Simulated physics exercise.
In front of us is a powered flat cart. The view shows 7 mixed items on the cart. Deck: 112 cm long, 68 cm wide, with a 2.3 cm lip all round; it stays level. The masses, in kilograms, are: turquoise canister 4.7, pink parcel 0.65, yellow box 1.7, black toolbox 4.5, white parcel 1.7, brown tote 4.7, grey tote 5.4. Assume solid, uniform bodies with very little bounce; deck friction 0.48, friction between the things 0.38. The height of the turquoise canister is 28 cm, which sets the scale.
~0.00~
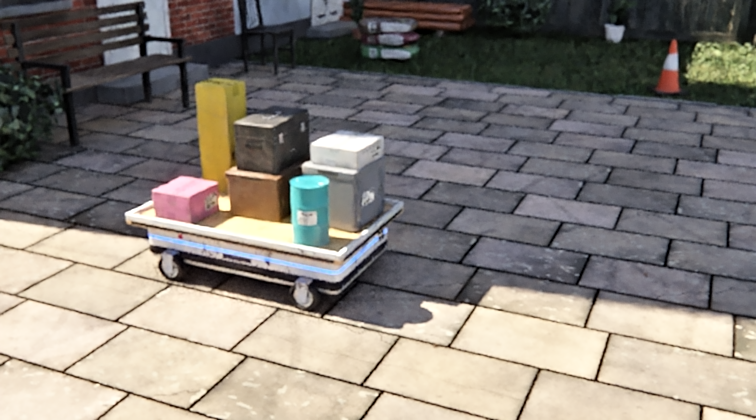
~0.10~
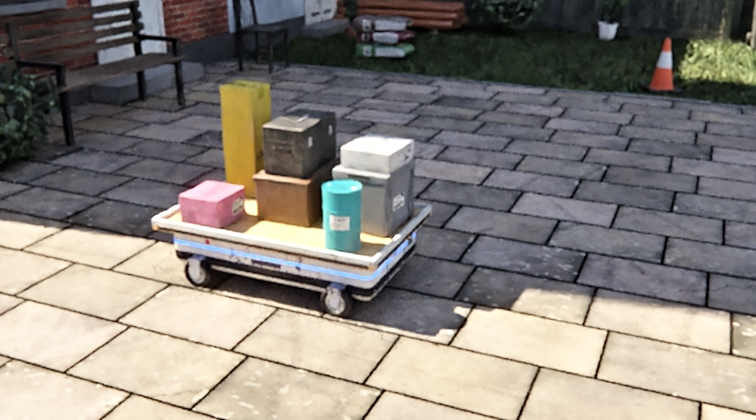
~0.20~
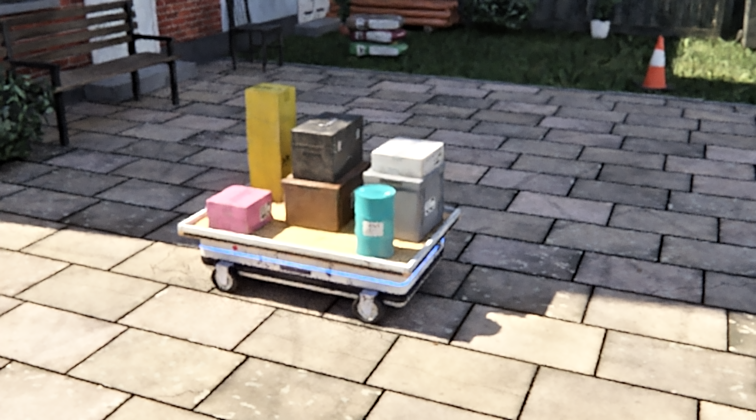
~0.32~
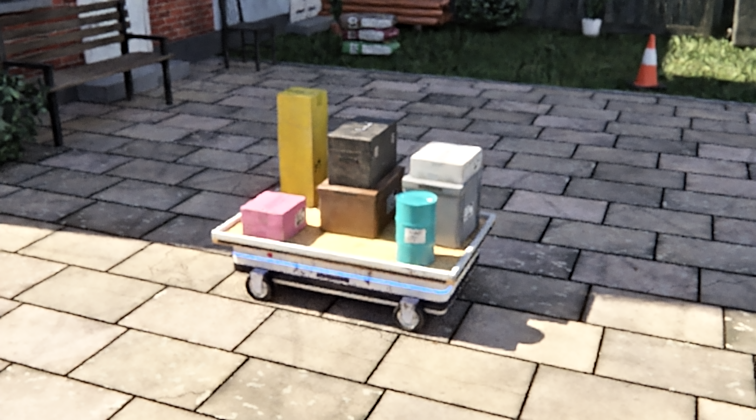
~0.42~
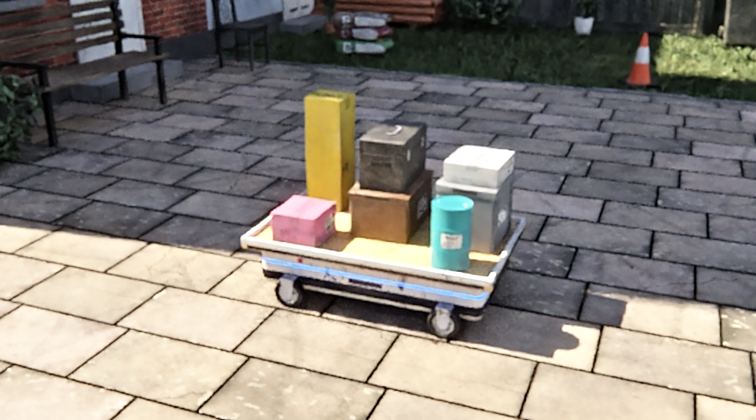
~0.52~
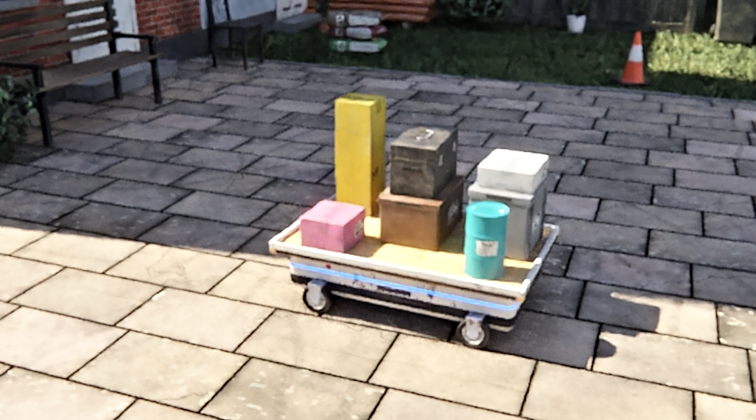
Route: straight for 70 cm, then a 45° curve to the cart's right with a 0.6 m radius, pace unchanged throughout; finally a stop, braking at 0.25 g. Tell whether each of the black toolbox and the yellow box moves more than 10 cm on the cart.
Black toolbox - it does, yellow box - it does.
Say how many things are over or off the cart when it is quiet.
The number here is 3.
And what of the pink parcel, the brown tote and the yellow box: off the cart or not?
Well, the pink parcel does not come off, the brown tote does not come off, and the yellow box does come off.
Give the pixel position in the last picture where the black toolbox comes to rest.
Roughly at pixel (652, 262).
Around 0.82 s, cart 131 cm along, turned 41°; white parcel now off the cart; black toolbox shifted 19 cm near (524, 191); yellow box at 9° to upright near (479, 180).
Around 1.12 s, cart 174 cm along, turned 45°; yellow box now off the cart; black toolbox shifted 20 cm near (602, 234); turquoise canister at 50° to upright.
Finally (2.0 s), off the cart, turquoise canister, yellow box and white parcel; not toppled but over 10 cm from the start, black toolbox; the other 3 still in place (within 10 cm). In the last view, black toolbox near (652, 262), yellow box near (662, 322).
